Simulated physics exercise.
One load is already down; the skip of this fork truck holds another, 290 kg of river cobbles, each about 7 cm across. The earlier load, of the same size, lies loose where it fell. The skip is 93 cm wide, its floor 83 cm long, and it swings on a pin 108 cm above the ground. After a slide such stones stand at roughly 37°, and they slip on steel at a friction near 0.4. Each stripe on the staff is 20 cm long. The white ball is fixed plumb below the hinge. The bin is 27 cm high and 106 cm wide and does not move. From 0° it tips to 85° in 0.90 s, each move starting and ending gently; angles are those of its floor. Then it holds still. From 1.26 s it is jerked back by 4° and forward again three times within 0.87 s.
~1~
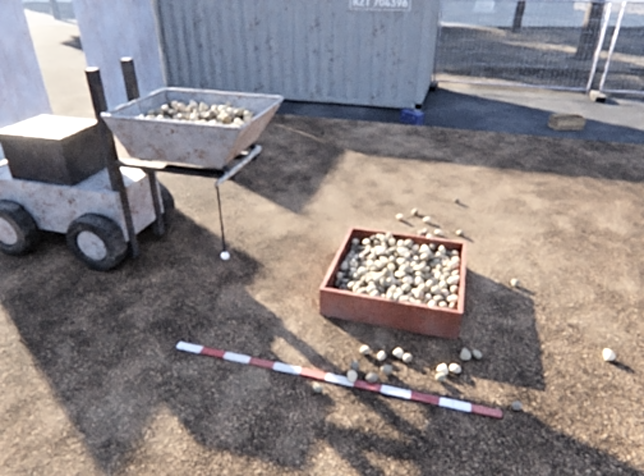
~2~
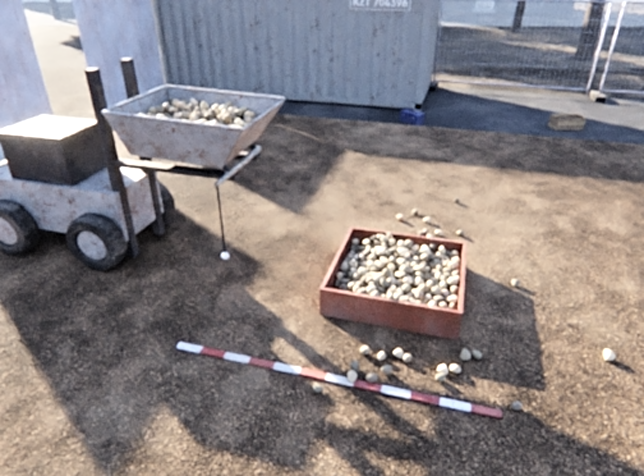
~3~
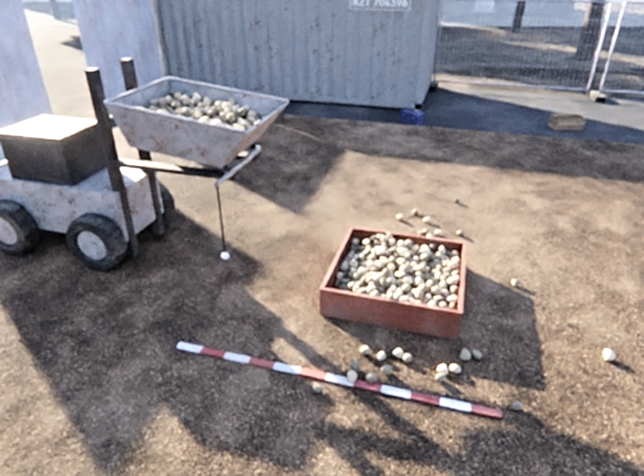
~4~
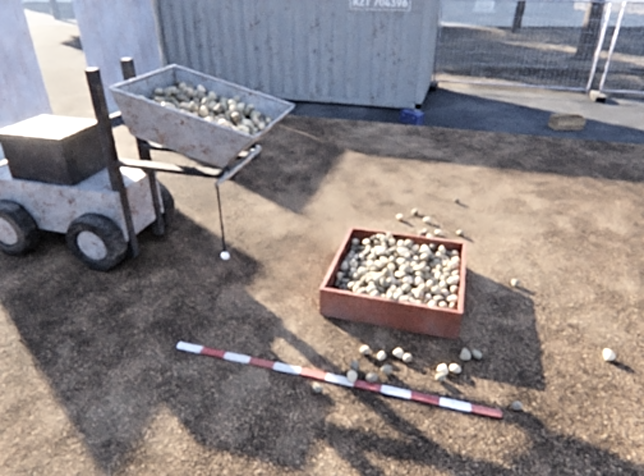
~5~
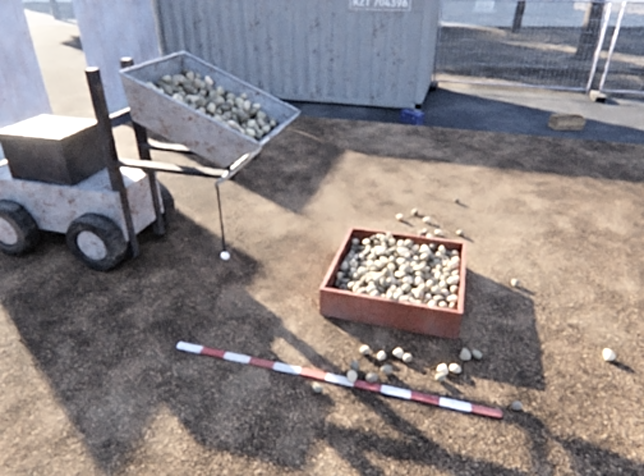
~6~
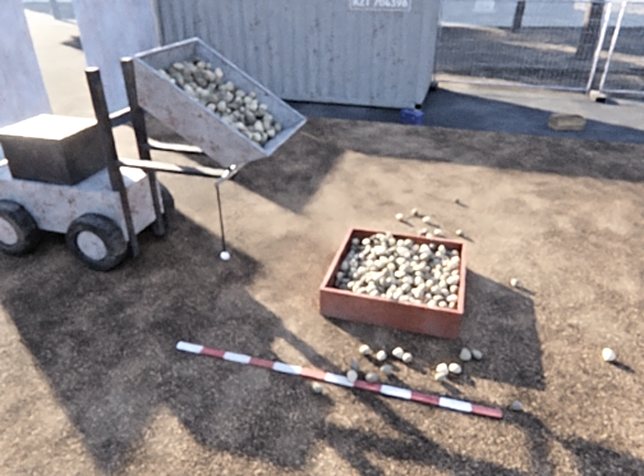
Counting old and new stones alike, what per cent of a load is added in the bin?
About 58 per cent.
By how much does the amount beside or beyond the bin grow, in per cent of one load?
Near 10 parts in a hundred.
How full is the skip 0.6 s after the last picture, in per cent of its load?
Roughly 65 per cent is still inside.
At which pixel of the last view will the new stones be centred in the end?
Their middle is at about (355, 264).
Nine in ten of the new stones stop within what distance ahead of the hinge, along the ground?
About 160 cm.
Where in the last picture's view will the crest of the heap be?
Around (360, 249).
Then, 0.3 s after the last picture the floor is at 72°; in per cent of one load, 100 in the skip, 93 in the bin, 7 beside or beyond the bin; the foremost stones are at (522, 394).
Then, 0.6 s after the last picture the floor is at 85°; in per cent of one load, 64 in the skip, 30 short of the bin, 99 in the bin, 7 beside or beyond the bin; the foremost stones are at (522, 394).
Then, 2.2 s after the last picture the floor is at 85°; in per cent of one load, 0 in the skip, 30 short of the bin, 151 in the bin, 19 beside or beyond the bin; the foremost stones are at (540, 349).
Then, 4.6 s after the last picture the floor is at 85°; in per cent of one load, 0 in the skip, 30 short of the bin, 151 in the bin, 19 beside or beyond the bin; the foremost stones are at (540, 349). Net gain in the bin, 58.
